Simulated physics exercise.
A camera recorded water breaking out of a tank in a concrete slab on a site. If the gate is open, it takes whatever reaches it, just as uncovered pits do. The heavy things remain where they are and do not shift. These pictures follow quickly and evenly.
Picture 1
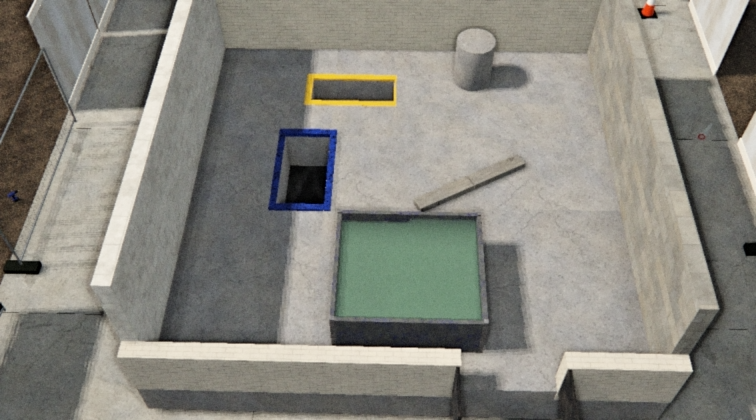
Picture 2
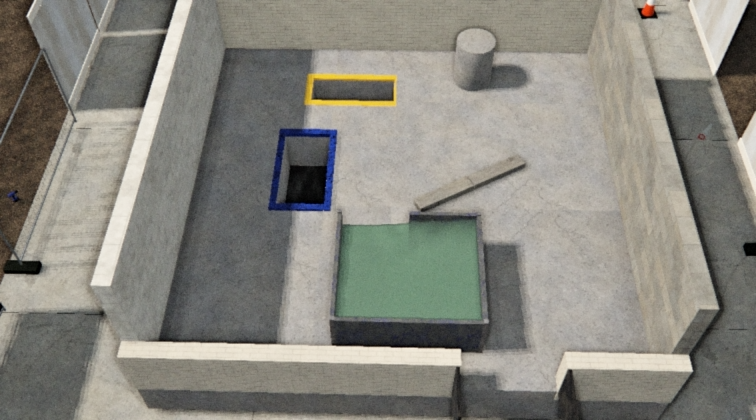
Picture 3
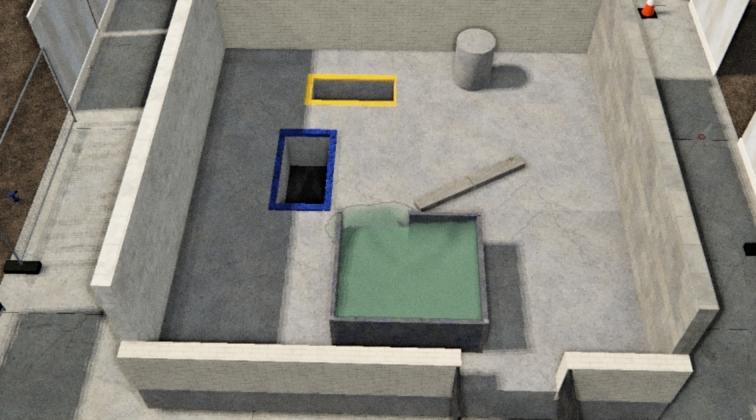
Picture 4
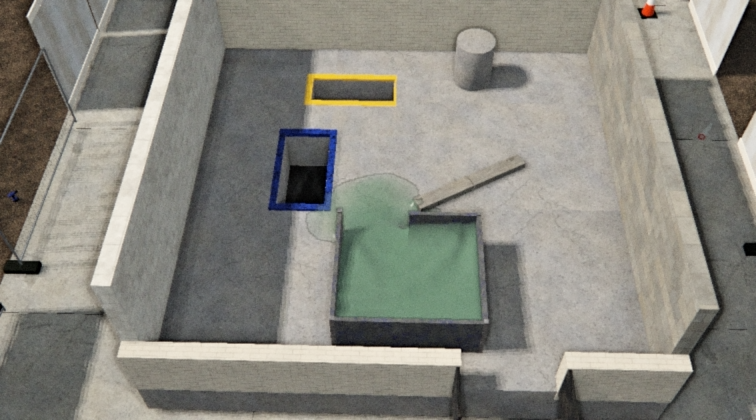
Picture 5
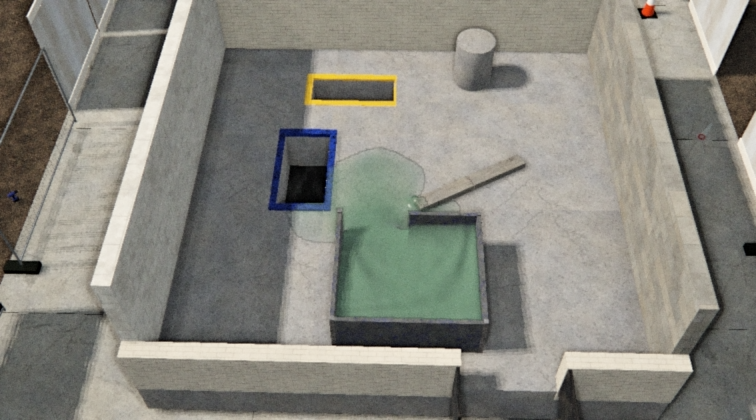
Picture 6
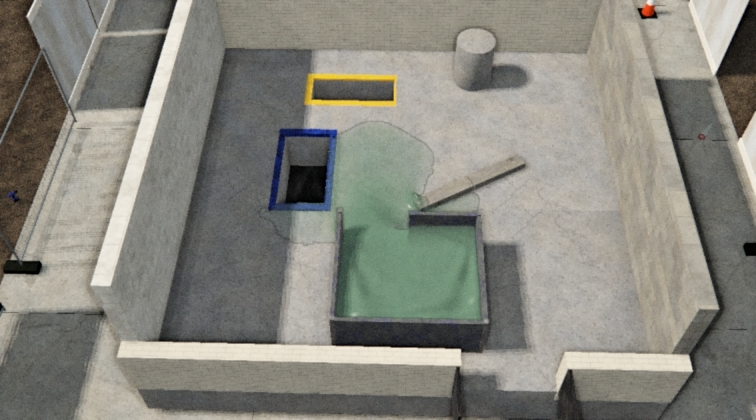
Green water poured out through a gap in the far side of an open tank on a concrete slab, then spread around the blue-edged pit's near corner and past one end of a plank.
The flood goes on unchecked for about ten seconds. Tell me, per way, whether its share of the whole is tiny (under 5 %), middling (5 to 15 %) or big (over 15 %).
The gate: Tiny; the yellow pit: Big; the blue pit: Big.
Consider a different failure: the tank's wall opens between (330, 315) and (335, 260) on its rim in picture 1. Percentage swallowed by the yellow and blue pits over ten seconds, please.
Shares: Yellow at 15 percent, blue at 10 percent.
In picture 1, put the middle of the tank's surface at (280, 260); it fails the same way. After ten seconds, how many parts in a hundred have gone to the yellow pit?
I'd put the yellow pit at 25 % of the whole.
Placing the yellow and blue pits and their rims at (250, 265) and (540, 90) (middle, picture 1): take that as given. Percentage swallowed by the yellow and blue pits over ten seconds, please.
Yellow gets 10 in a hundred; blue gets 8 in a hundred.
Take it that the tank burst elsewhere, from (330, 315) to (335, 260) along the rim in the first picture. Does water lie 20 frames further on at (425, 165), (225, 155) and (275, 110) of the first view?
In the order asked: Out of reach, sodden, sodden.
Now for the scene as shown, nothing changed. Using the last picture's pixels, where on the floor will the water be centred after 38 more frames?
Centre of mass: Roughly (416, 185).
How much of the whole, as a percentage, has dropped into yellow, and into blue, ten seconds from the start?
Approximate shares: 36 per cent and 20 per cent.
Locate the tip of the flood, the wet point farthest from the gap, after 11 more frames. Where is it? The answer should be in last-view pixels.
Roughly at (490, 55).
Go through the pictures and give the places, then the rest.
The open tank at (409, 267) is whole and still, in the first frame.
Water pours out on the open tank's far side and has run to a hidden place, in the second frame.
Water pours out on the open tank's far side and has run to (406, 209), in the third frame.
The front is at (392, 179), out from the gap on the open tank's far side, in the fourth frame.
Water pours out on the open tank's far side and has run to (372, 152), in the fifth frame.
Water pours out on the open tank's far side and has run to (367, 125), in the sixth frame.
A moment on, water covers 25 % of the floor; the gate 0 %, the yellow pit 3 %, the blue pit 5 %.
Next, water covers 25 % of the floor; the gate 0 %, the yellow pit 10 %, the blue pit 10 %.
Then, water covers 40 % of the floor; the gate 0 %, the yellow pit 18 %, the blue pit 14 %.
Later, water covers 50 % of the floor; the gate 0 %, the yellow pit 28 %, the blue pit 18 %.
In the end, water covers 75 % of the floor; the gate 0 %, the yellow pit 36 %, the blue pit 19 %.
